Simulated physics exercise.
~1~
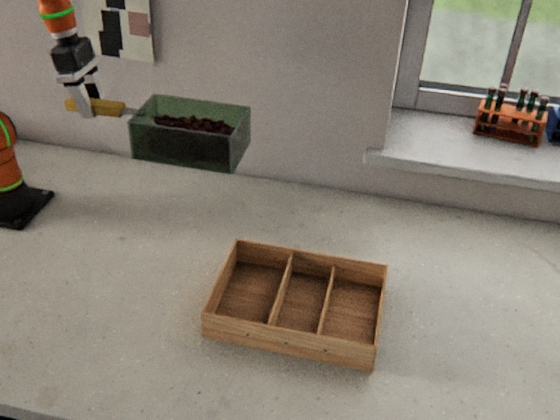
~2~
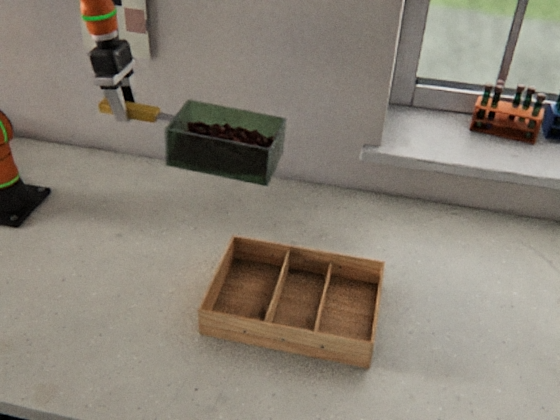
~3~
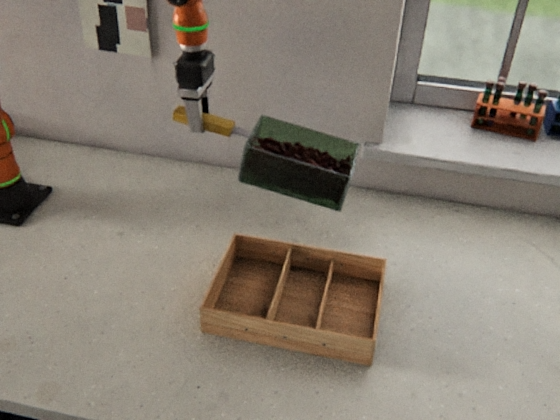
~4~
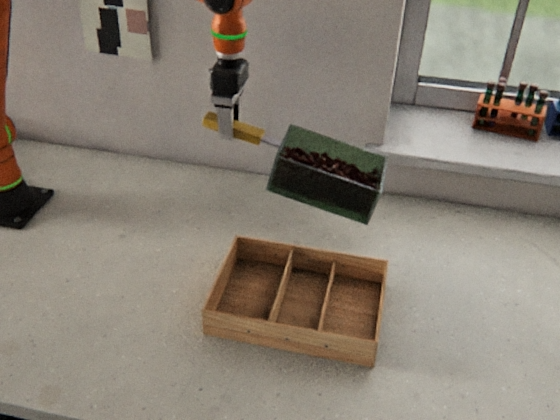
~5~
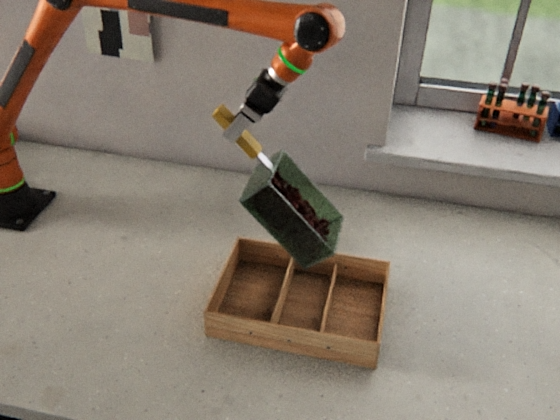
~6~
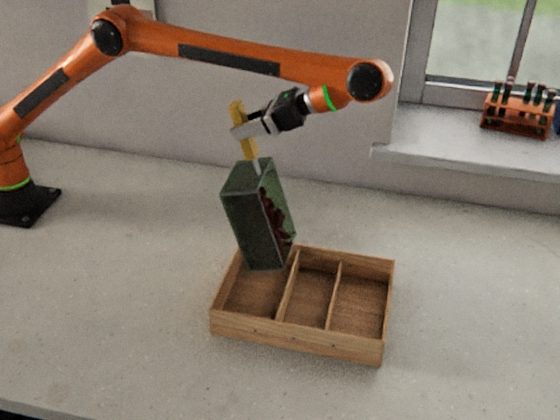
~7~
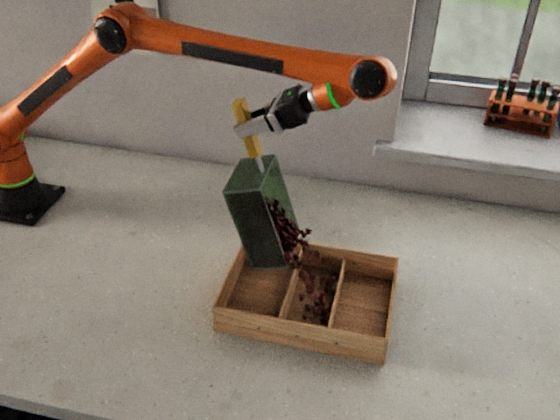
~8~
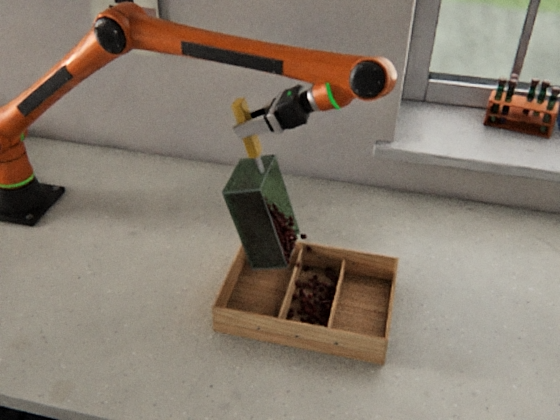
An orange robot arm carried a green see-through box of dark red beans rightward over a wooden crate with three sections, tipped it steeply, and spilled some into the middle section, then held still with many beans still in the box.
